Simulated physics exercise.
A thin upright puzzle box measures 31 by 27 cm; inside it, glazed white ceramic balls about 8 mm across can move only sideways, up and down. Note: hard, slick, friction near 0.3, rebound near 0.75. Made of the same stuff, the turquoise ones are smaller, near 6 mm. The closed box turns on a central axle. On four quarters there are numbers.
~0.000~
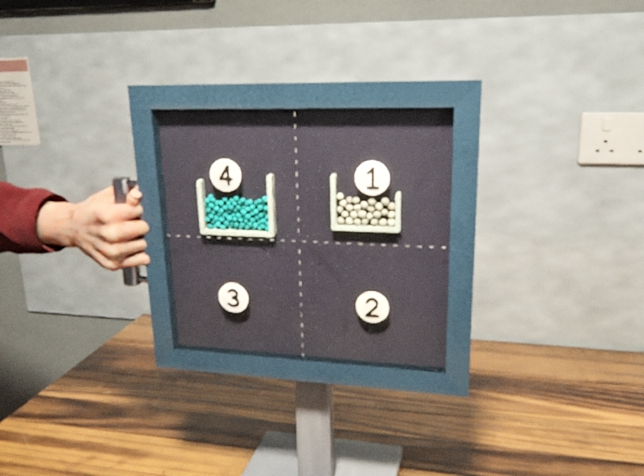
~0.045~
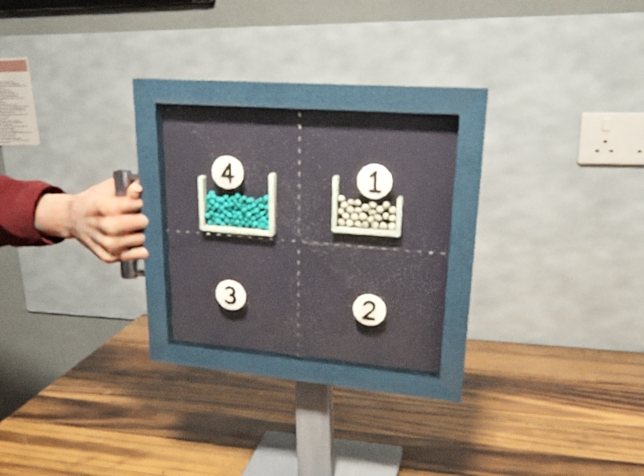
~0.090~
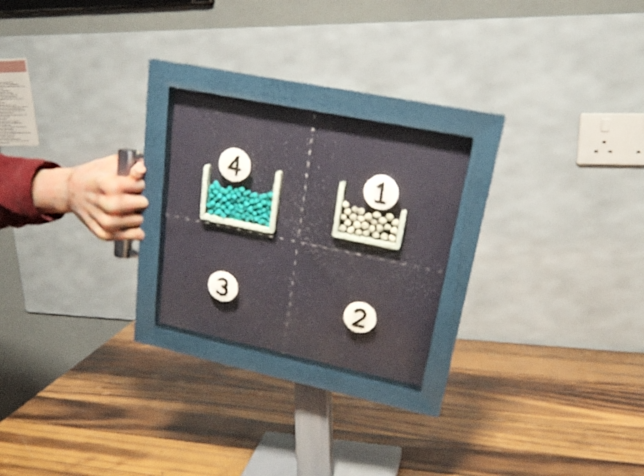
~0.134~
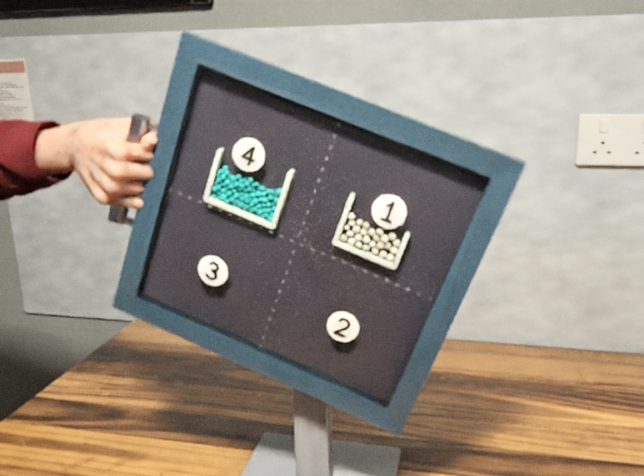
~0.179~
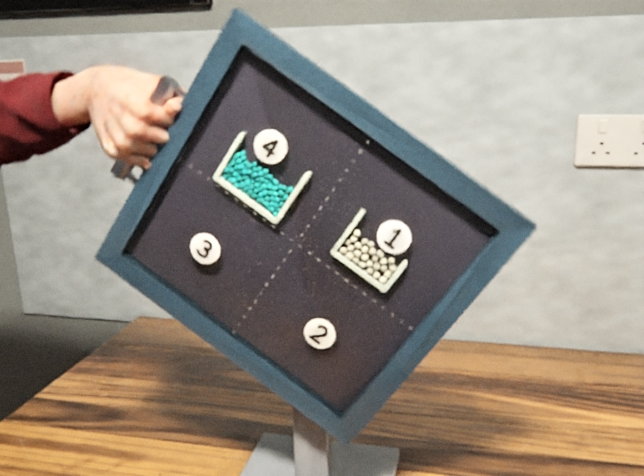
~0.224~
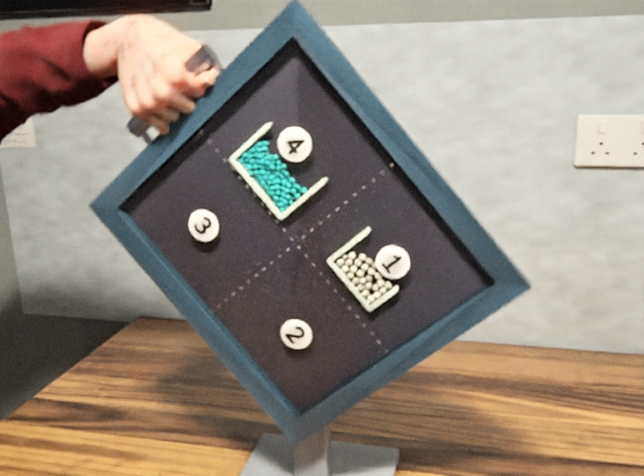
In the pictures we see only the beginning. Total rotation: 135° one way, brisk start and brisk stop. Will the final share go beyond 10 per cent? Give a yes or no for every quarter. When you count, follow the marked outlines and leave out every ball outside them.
Quarter 1: Yes; quarter 2: No; quarter 3: No; quarter 4: No.
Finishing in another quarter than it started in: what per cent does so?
Close to 75 in a hundred.
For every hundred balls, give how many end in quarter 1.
Some 100 percent.
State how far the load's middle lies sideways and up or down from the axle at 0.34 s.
It sits around 3 cm to the right and around 3 cm up.
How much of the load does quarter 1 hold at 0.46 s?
It works out at roughly 25 %.
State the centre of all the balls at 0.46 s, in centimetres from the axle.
I'd put it near 6 centimetres to the right and 4 centimetres below.
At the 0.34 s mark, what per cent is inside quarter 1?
Roughly 25 per cent of it.
After 0.34 s, it stands 88° clockwise; the balls' middle is 3 cm right of and 3 cm above the centre; no. 1, 25 %, no. 4, 75 %.
After 0.46 s, it stands 124° clockwise; the balls' middle is 6 cm right of and 4 cm below the centre; no. 1, 25 %, no. 4, 75 %.
After 0.56 s, it stands 135° clockwise; the balls' middle is 6 cm right of and 10 cm below the centre; no. 1, 50 %, no. 4, 50 %.
Settled by 1.3 s, it stands 135° clockwise; no. 1, 100 %, no. 2, 0 %, no. 3, 0 %, no. 4, 0 %.
